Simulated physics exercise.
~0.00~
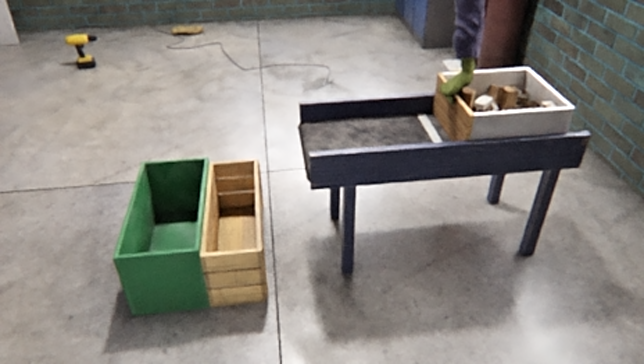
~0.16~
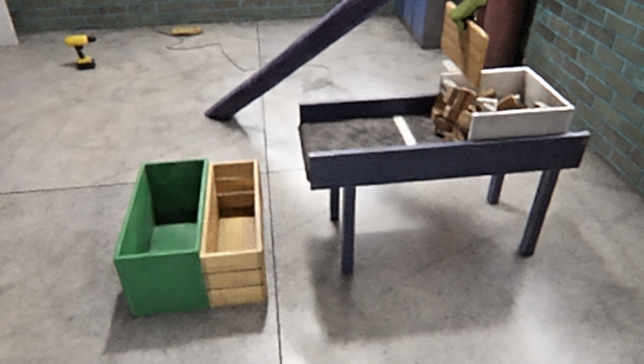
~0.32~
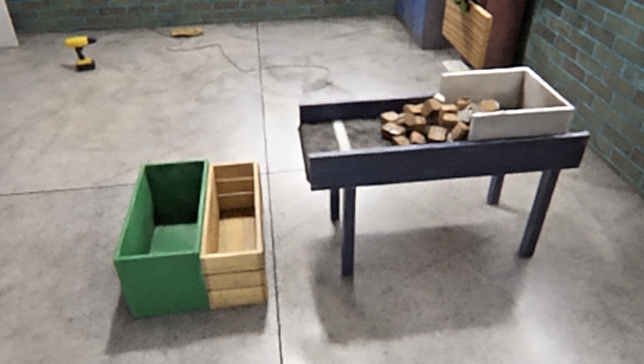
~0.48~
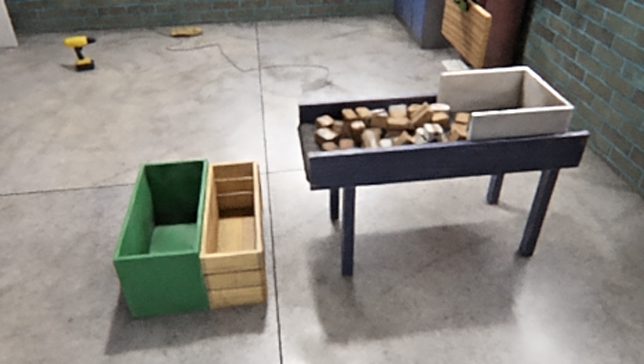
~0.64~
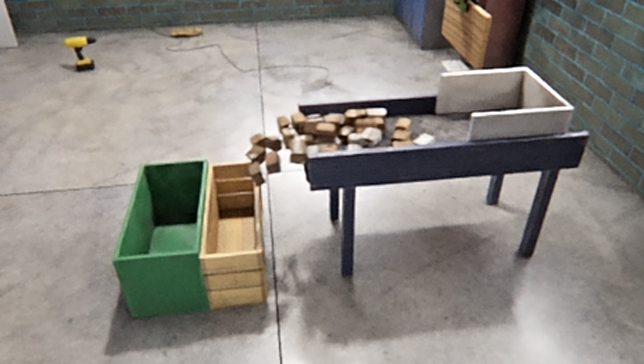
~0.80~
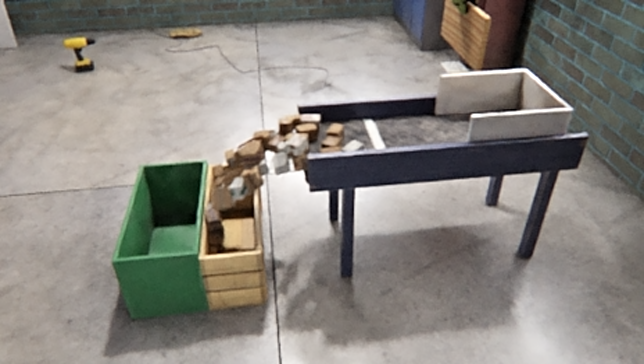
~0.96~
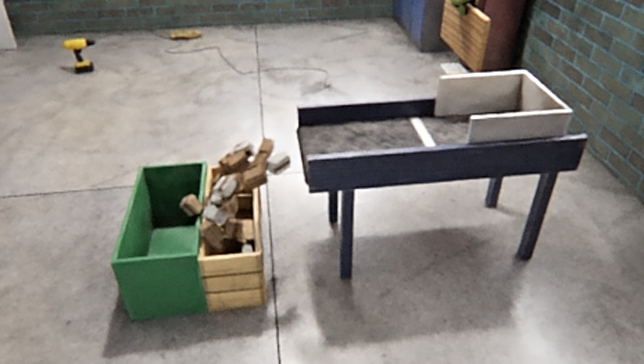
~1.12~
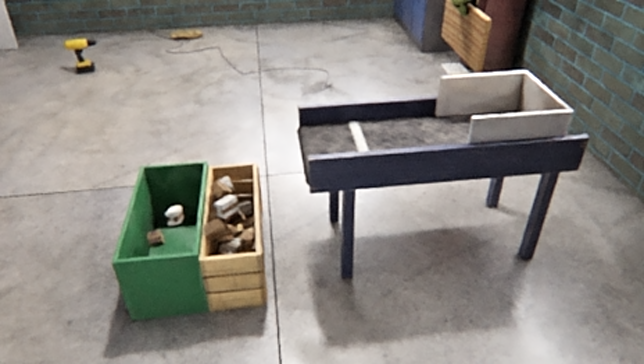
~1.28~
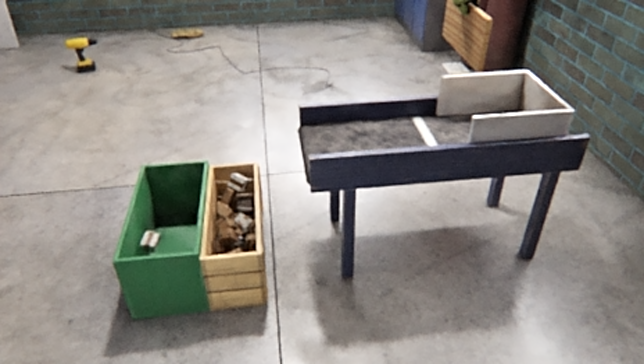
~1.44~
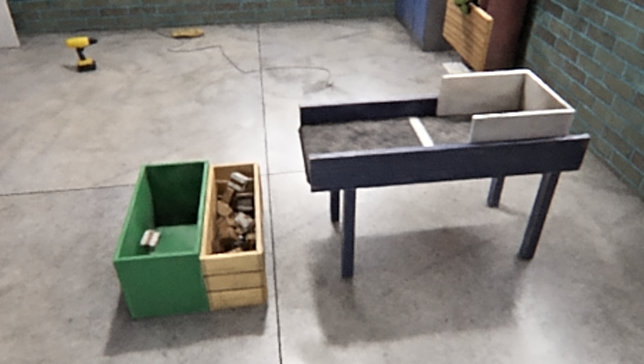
Small brown and grey blocks ride a belt left and drop mostly into a wooden box.
